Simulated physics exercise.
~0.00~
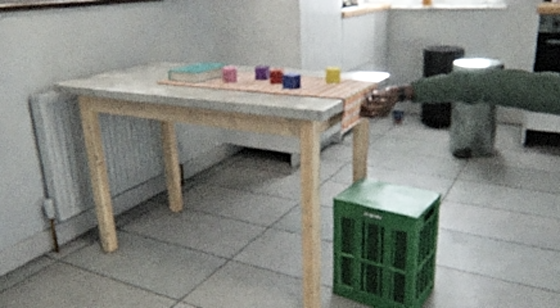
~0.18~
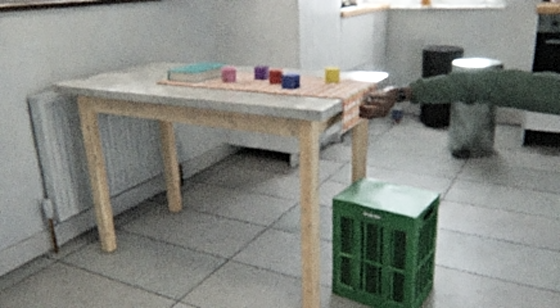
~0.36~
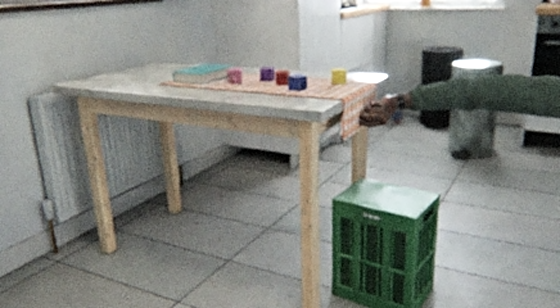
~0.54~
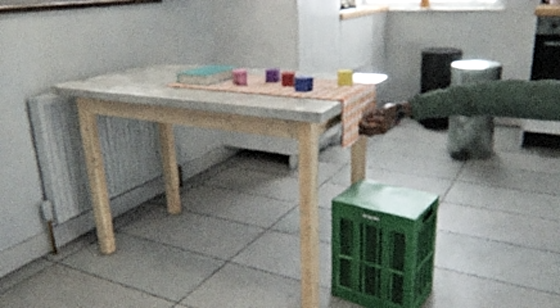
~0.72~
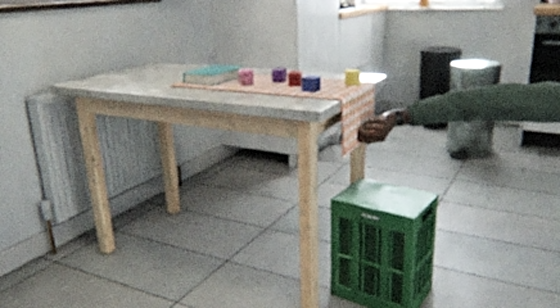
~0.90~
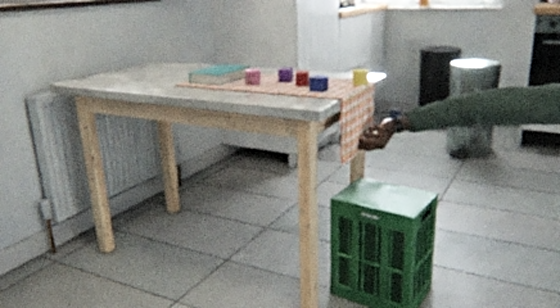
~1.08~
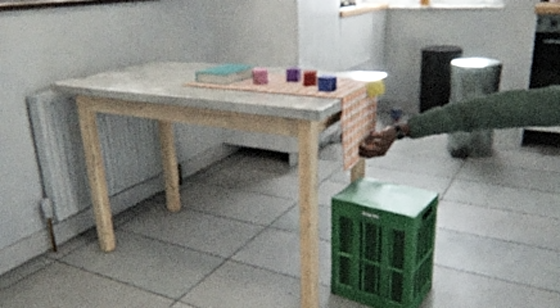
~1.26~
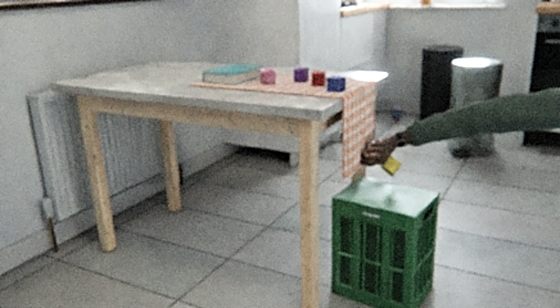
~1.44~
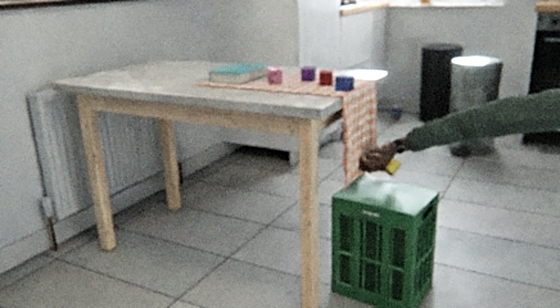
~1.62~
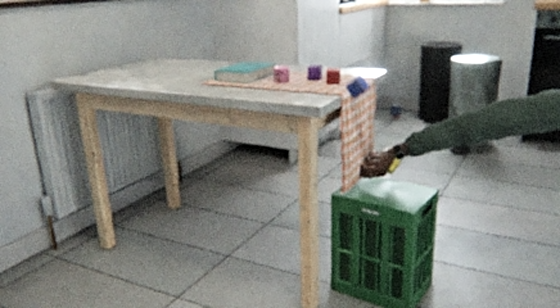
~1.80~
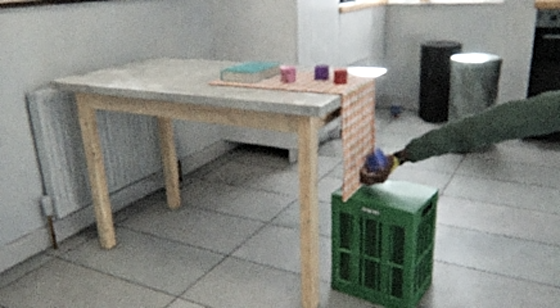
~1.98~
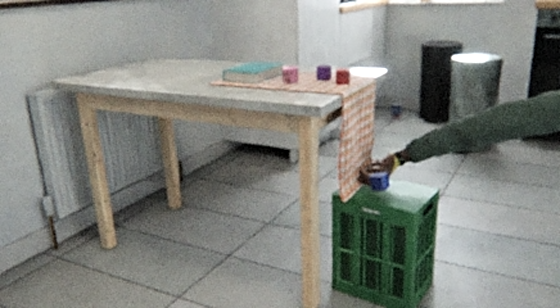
A hand slowly pulled an orange table runner down over the right end of a table, carrying small colored cubes along until the yellow one and then the blue one dropped off toward the green crate, leaving the red, purple and pink cubes on top.
